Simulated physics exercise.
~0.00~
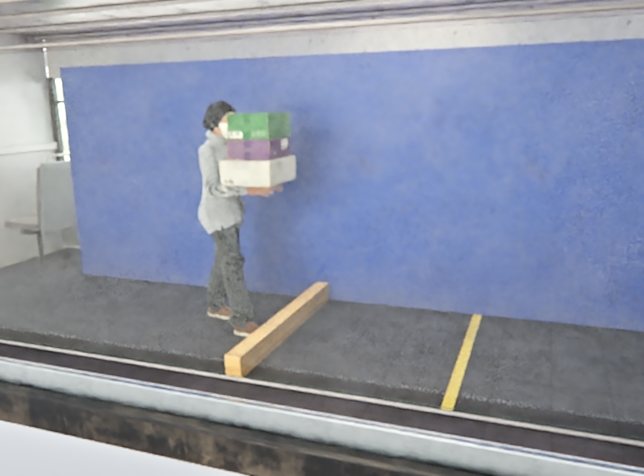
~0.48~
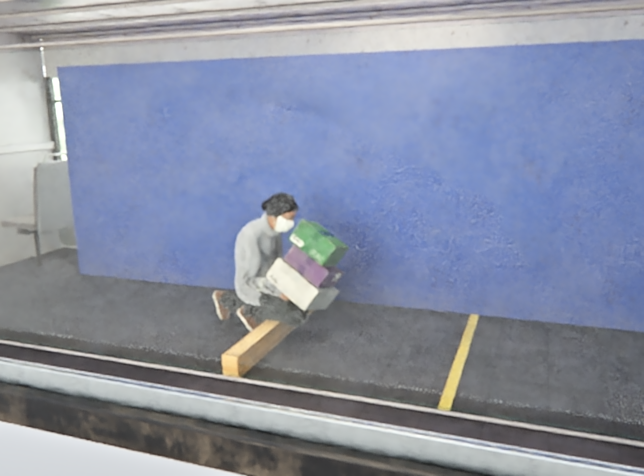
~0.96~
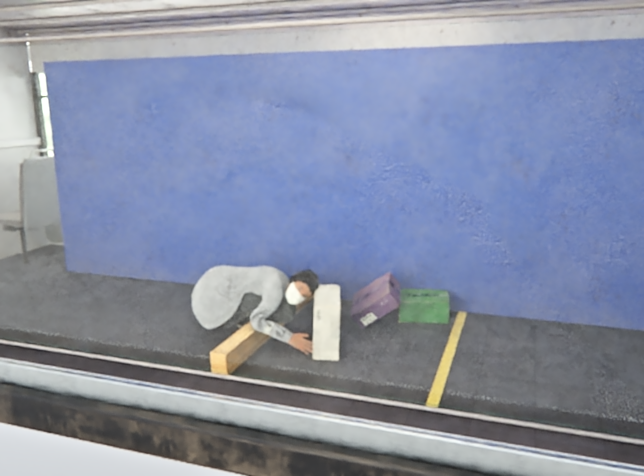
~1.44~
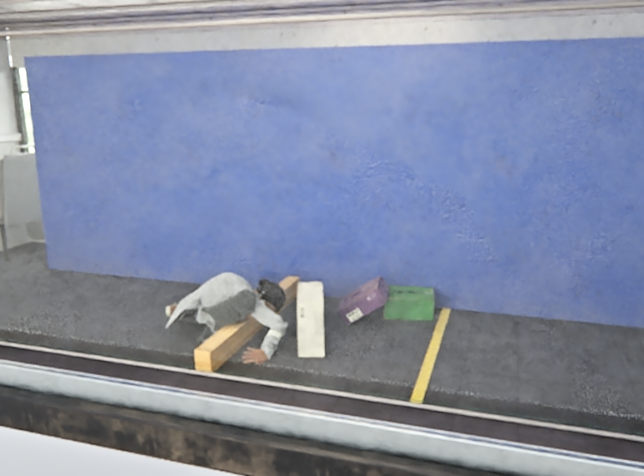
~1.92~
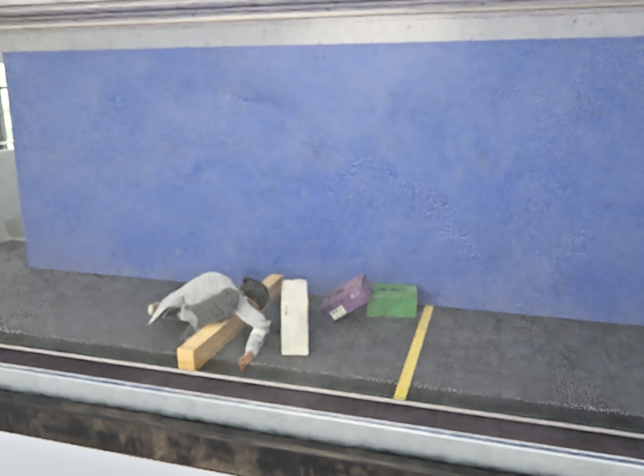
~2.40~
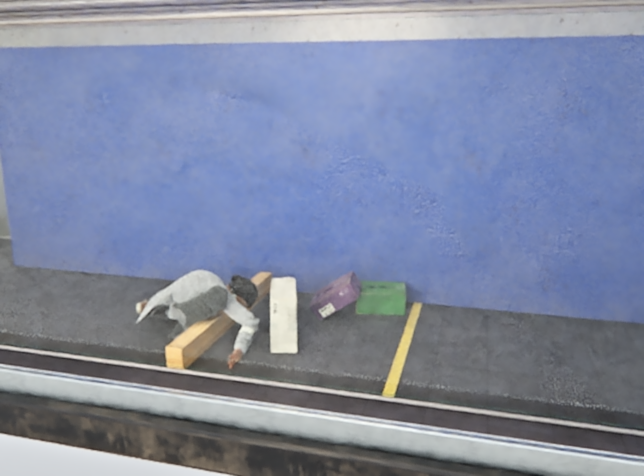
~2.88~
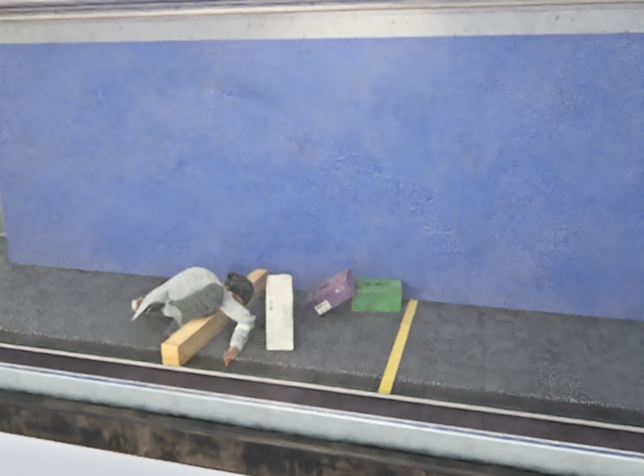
Masked person carrying three stacked boxes tripping forward over a wooden beam, spilling them short of a yellow line and lying slumped.
